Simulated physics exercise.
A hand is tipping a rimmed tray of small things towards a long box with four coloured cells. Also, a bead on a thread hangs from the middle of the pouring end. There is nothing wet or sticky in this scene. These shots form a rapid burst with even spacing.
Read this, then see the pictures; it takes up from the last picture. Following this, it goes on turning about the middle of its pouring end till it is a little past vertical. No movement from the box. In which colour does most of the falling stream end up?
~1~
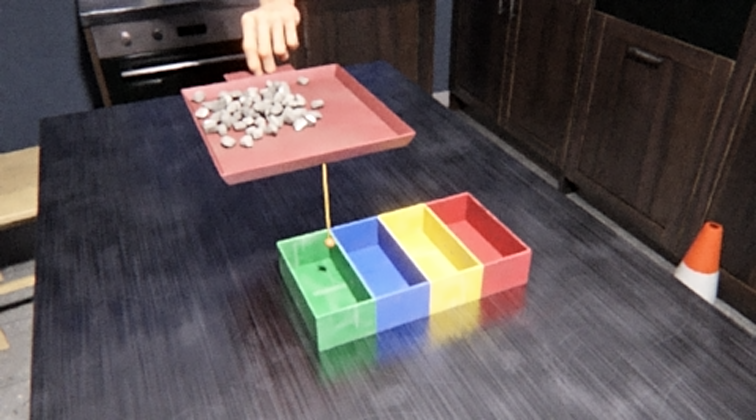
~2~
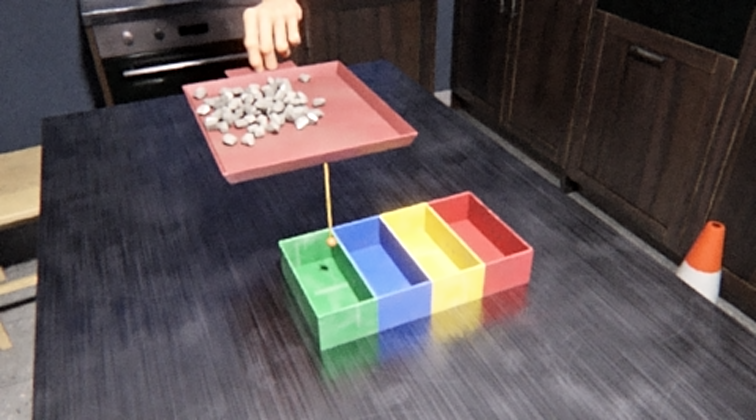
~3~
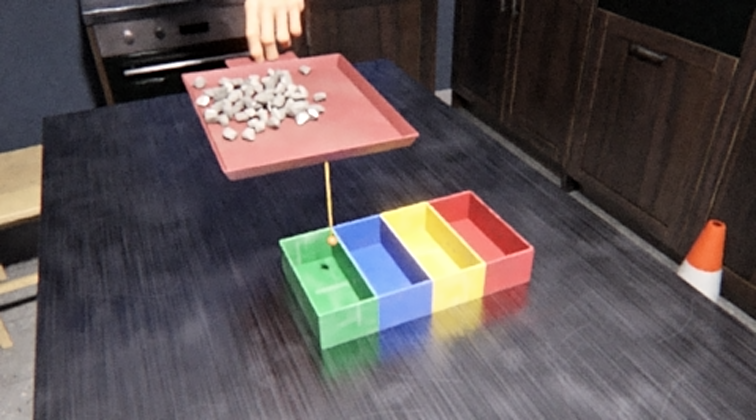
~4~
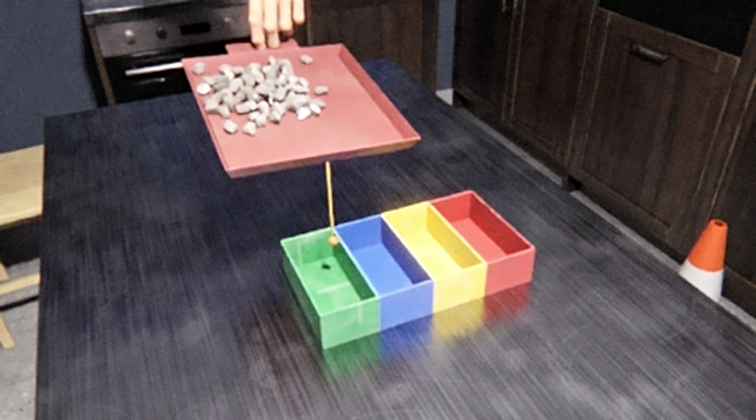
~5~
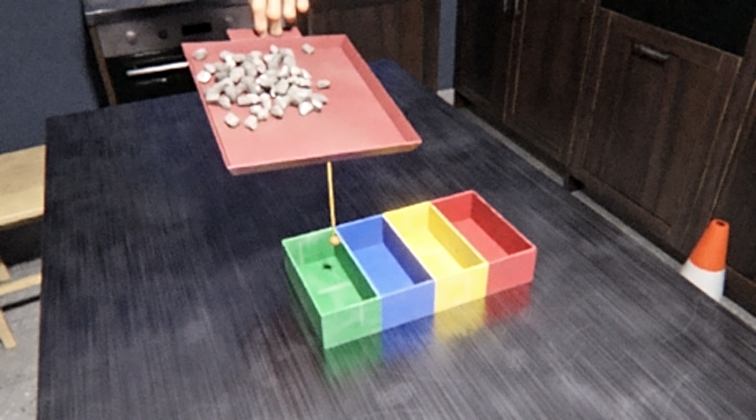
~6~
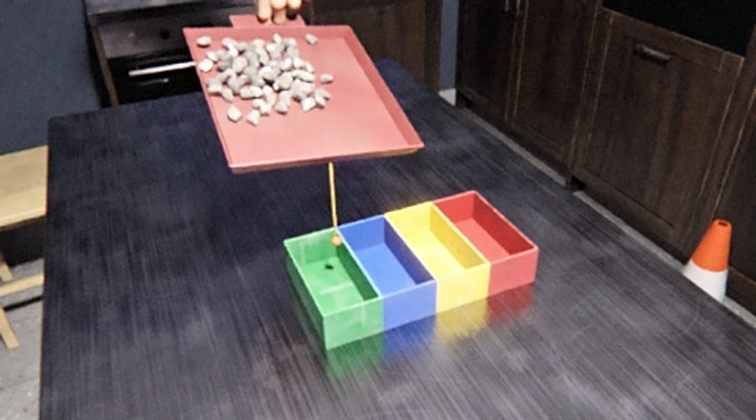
Most of the stream ends up in the yellow cell.
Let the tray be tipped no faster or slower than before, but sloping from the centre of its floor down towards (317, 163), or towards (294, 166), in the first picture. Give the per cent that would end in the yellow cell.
0 % and 0 %.
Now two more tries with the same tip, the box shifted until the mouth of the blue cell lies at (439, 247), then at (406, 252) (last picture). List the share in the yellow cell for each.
Trial 1 0%, trial 2 30%.
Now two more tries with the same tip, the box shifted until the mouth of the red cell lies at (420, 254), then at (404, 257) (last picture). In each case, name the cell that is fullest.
Red, then red.
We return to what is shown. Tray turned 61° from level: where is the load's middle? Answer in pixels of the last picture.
Close to (386, 153).
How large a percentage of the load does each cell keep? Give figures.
Green cell: 0 per cent; blue cell: 30 per cent; yellow cell: 60 per cent; red cell: 0 per cent.
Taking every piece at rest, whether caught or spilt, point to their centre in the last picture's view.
Roughly pixel (426, 272).
Soon, tray tipped steeply; about two thirds on the tray; a stray few in the yellow cell; about a quarter falling or outside the box.
A while on, tray tipped right over; a stray few on the tray; about half in the yellow cell; about a third in the blue cell; a stray few in the green cell; a small part falling or outside the box.
Towards the end, tray tipped past a quarter turn; about two thirds in the yellow cell; about a third in the blue cell; a stray few in the green cell; a stray few falling or outside the box.
Finally, tray tipped past a quarter turn; about two thirds in the yellow cell; about a third in the blue cell; a stray few in the green cell; none in the red cell; a stray few outside the box.
